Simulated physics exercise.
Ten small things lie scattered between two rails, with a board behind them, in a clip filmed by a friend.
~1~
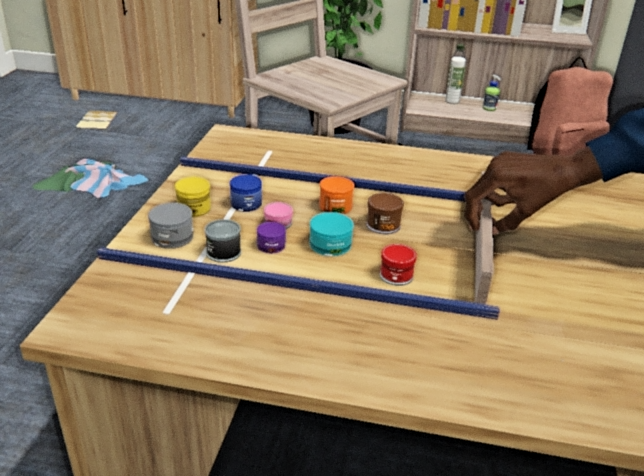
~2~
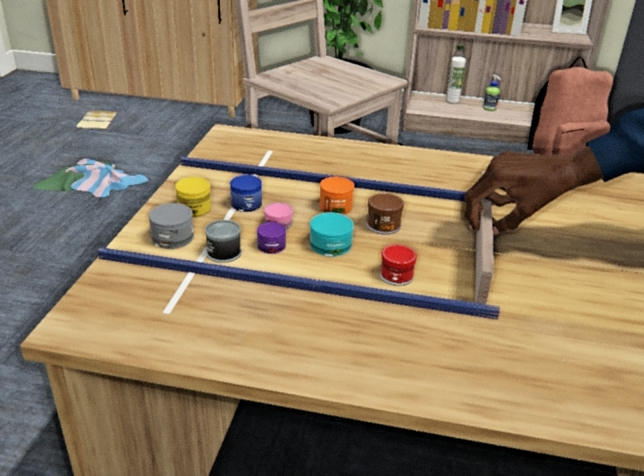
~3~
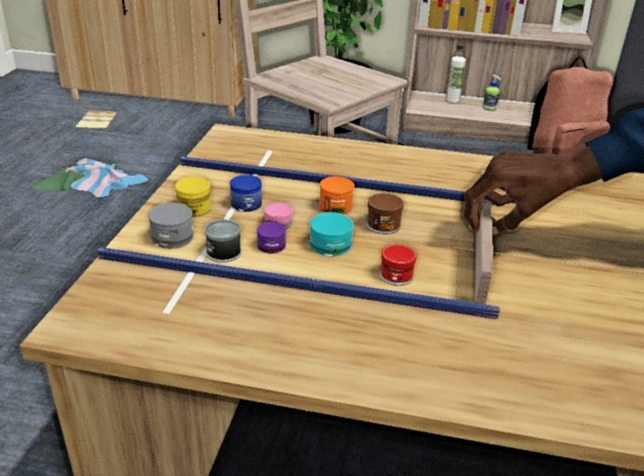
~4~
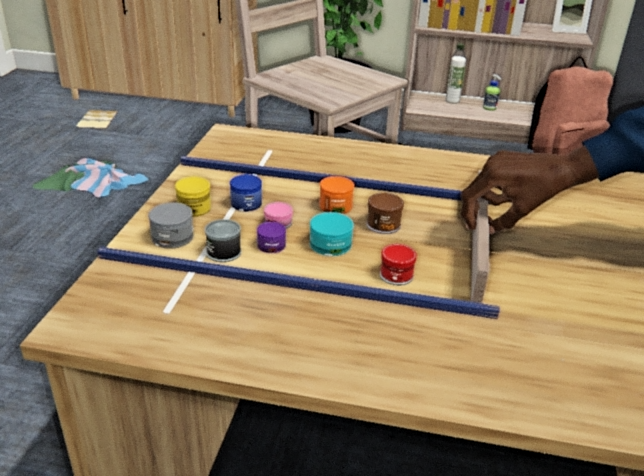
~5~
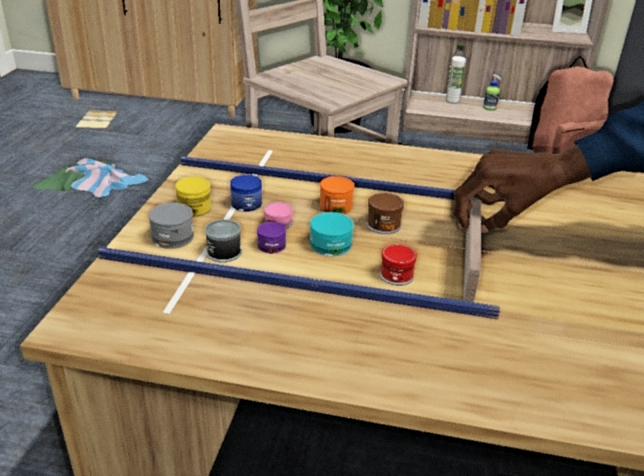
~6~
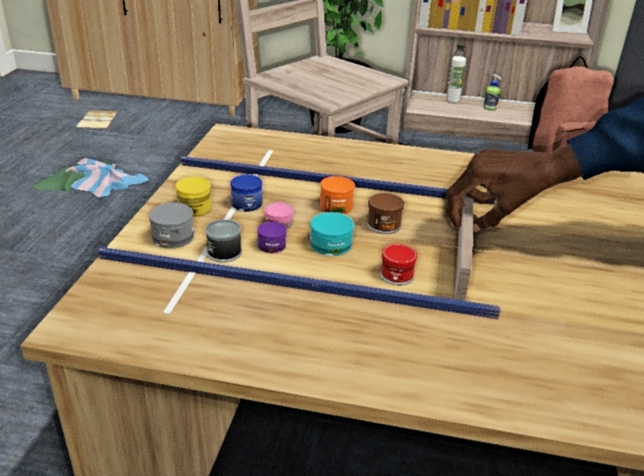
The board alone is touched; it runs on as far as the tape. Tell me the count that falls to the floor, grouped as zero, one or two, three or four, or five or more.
Okay, so the number that tips off the end comes to zero, I'd say.
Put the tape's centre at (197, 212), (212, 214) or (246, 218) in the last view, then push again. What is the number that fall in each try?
First 2, then 0, then 0.
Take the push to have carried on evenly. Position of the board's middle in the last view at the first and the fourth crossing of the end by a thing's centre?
In pixels, around (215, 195) followed by around (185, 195).
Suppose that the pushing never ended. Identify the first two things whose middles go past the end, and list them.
The order is the yellow tub, then the grey tub.
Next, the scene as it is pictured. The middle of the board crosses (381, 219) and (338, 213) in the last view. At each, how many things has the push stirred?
By then 2, and 4.
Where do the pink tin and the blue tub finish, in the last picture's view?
You'll find the first one at (191, 200) and the second at (201, 179).
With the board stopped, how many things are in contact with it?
4 touch it.
Early on, none off yet; grey tub at rest near (172, 226); yellow tub at rest near (194, 197); blue tub at rest near (247, 193).
Finally, the number that fall off is zero.
